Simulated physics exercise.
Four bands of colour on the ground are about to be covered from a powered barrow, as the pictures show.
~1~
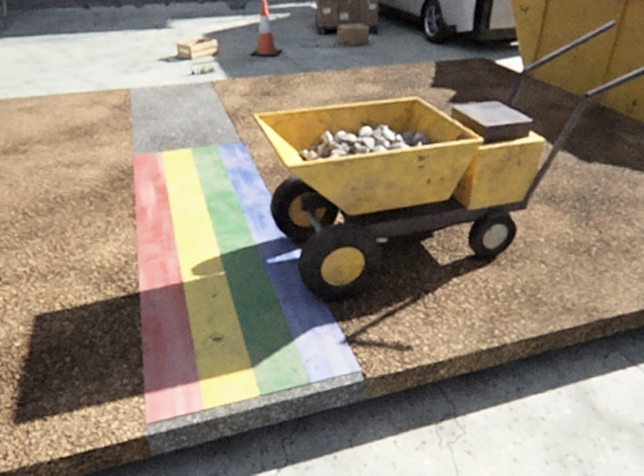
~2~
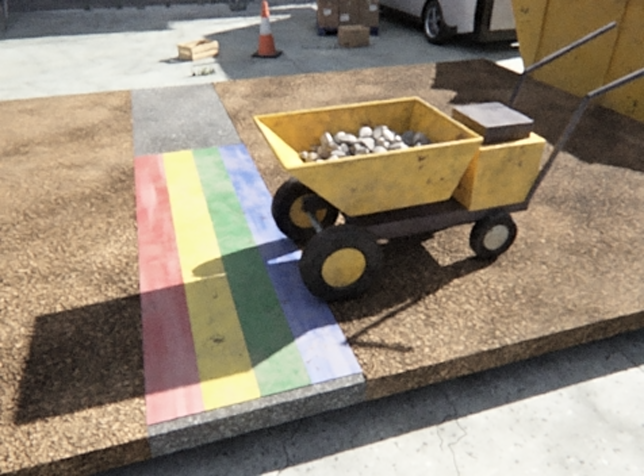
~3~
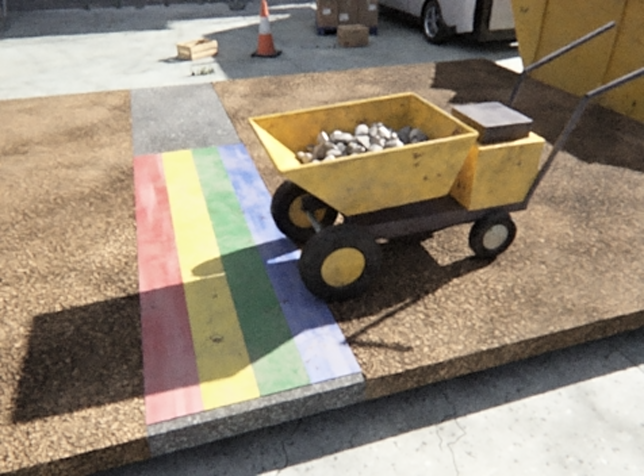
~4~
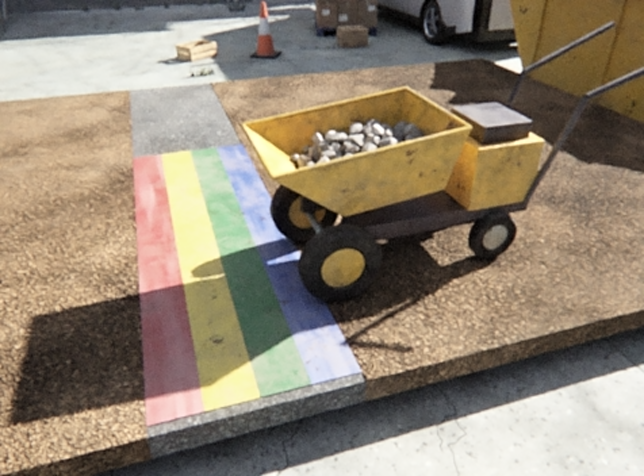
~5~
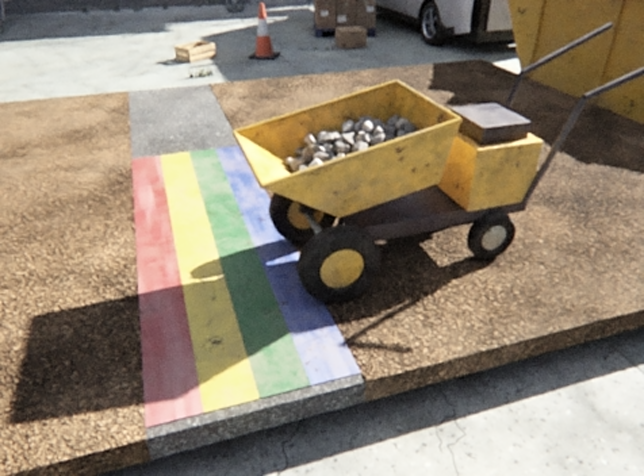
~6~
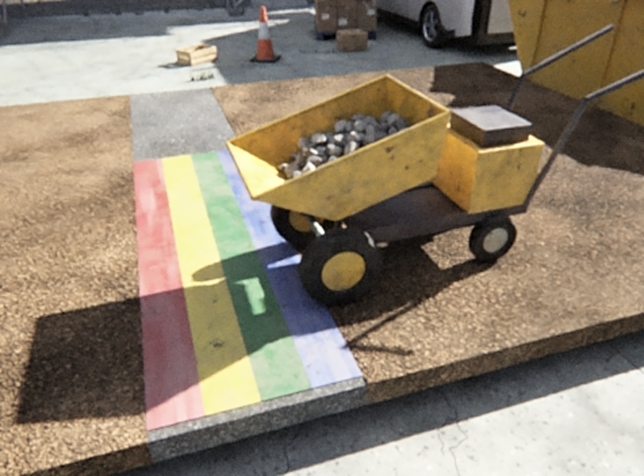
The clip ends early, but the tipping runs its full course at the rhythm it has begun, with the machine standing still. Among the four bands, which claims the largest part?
The red one claims the largest part.
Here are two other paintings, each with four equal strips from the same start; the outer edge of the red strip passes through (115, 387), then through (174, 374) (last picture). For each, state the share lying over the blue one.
0 and 0 percent, roughly.
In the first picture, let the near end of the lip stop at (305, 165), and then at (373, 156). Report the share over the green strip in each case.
First some 0, then 40 per cent.
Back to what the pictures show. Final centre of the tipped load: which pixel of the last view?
Last view, centre at rest - approx. (162, 295).
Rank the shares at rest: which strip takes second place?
That would be the yellow strip.
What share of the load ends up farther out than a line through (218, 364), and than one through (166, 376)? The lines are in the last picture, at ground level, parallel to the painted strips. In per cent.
Result, first then second: 80 %, 40 %.
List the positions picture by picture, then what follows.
In the first picture, lip of the skip (288, 167), level; top of the load (386, 148), broken stones; blue strip (316, 330); green strip (269, 341); yellow strip (221, 351); red strip (170, 363).
In the second picture, lip of the skip (287, 169), level; top of the load (386, 148).
In the third picture, lip of the skip (281, 172), tipped barely; top of the load (382, 145).
In the fourth picture, lip of the skip (273, 178), tipped a little; top of the load (388, 138).
In the fifth picture, lip of the skip (263, 186), tipped a little; top of the load (386, 137).
In the sixth picture, lip of the skip (254, 199), tipped clearly; top of the load (379, 135); blue strip (317, 336); green strip (270, 346); yellow strip (222, 357); red strip (171, 369).
Just after the last frame, skip tipped steeply; every one in the skip.
A moment on, skip tipped steeply; the larger part in the skip; about a tenth over the yellow strip; about a tenth over the red strip.
Further on, skip tipped right over; about a tenth in the skip; roughly a quarter over the yellow strip; roughly half over the red strip; roughly a quarter off the paint.
When it is over, skip tipped right over; about a tenth in the skip; not one over the blue strip; not one over the green strip; roughly a quarter over the yellow strip; roughly half over the red strip; roughly a quarter off the paint.
